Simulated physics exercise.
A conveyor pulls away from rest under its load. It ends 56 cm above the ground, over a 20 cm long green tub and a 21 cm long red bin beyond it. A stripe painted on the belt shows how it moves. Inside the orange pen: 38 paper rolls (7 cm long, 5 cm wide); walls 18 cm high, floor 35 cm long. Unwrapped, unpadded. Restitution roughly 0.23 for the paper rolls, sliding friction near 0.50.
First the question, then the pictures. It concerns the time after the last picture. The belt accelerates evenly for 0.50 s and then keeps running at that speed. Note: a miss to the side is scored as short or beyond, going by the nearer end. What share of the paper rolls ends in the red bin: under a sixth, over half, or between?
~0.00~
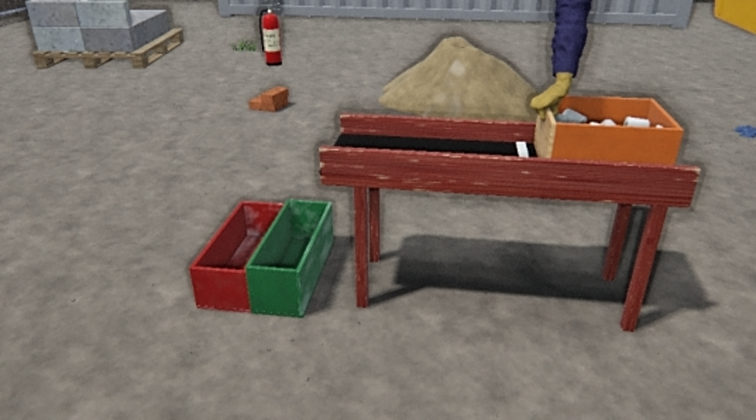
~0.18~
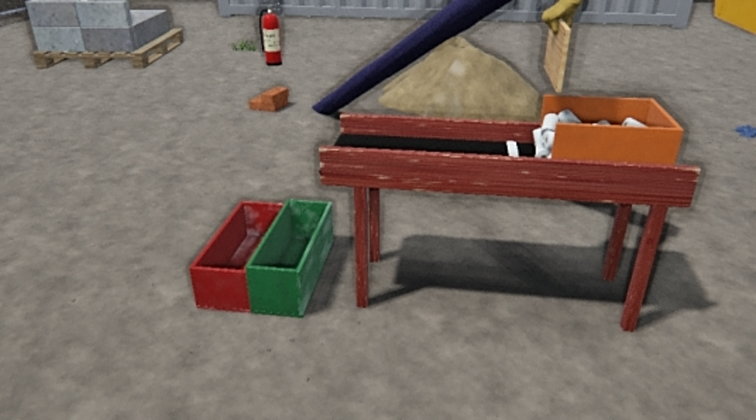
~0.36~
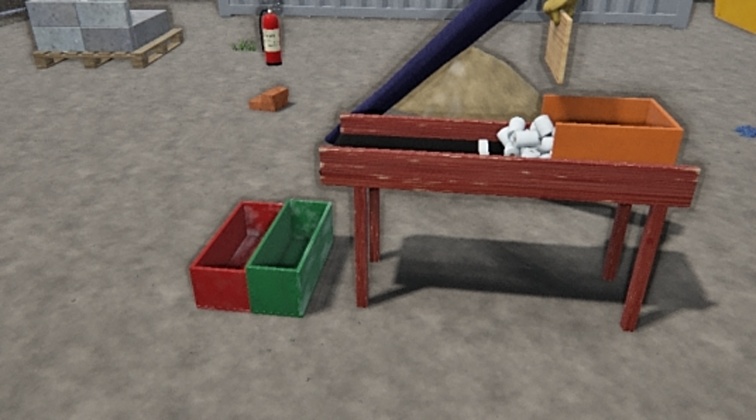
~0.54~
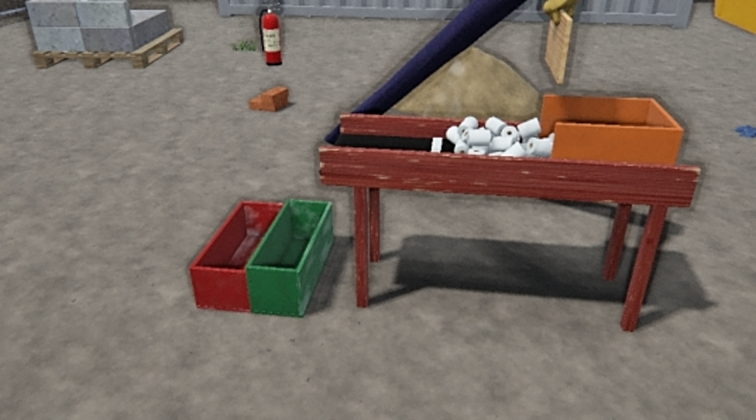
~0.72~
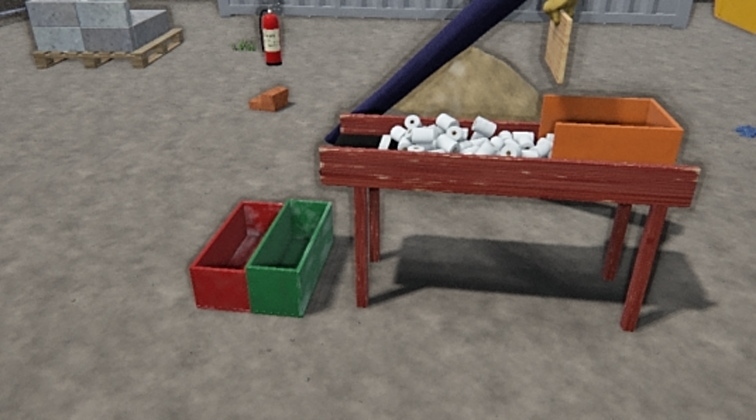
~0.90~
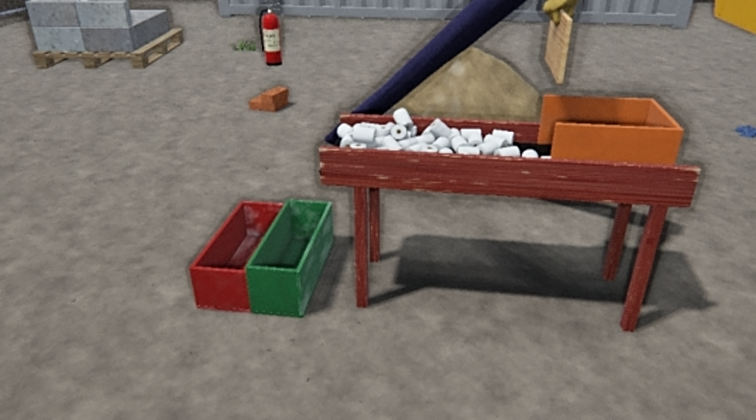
Looks like in excess of half of the paper rolls land up in the red bin.
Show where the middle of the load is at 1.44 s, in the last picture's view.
Around (265, 215).
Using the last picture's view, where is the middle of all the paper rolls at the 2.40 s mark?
I'd put the middle close to (243, 256) in the last view.
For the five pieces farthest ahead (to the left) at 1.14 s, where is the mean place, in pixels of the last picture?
Mean position approx. (289, 167).
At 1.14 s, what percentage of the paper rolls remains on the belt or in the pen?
Roughly 65 per cent.
After 1.14 s, 24 on the belt and 14 in the air.
After 1.44 s, 15 in the red bin, 6 on the belt and 17 in the air.
After 1.86 s, 36 in the red bin and 2 in the air.
Final count (at 2.40 s), 38 in the red bin. Asked share, 38 of 38, 100 per cent.
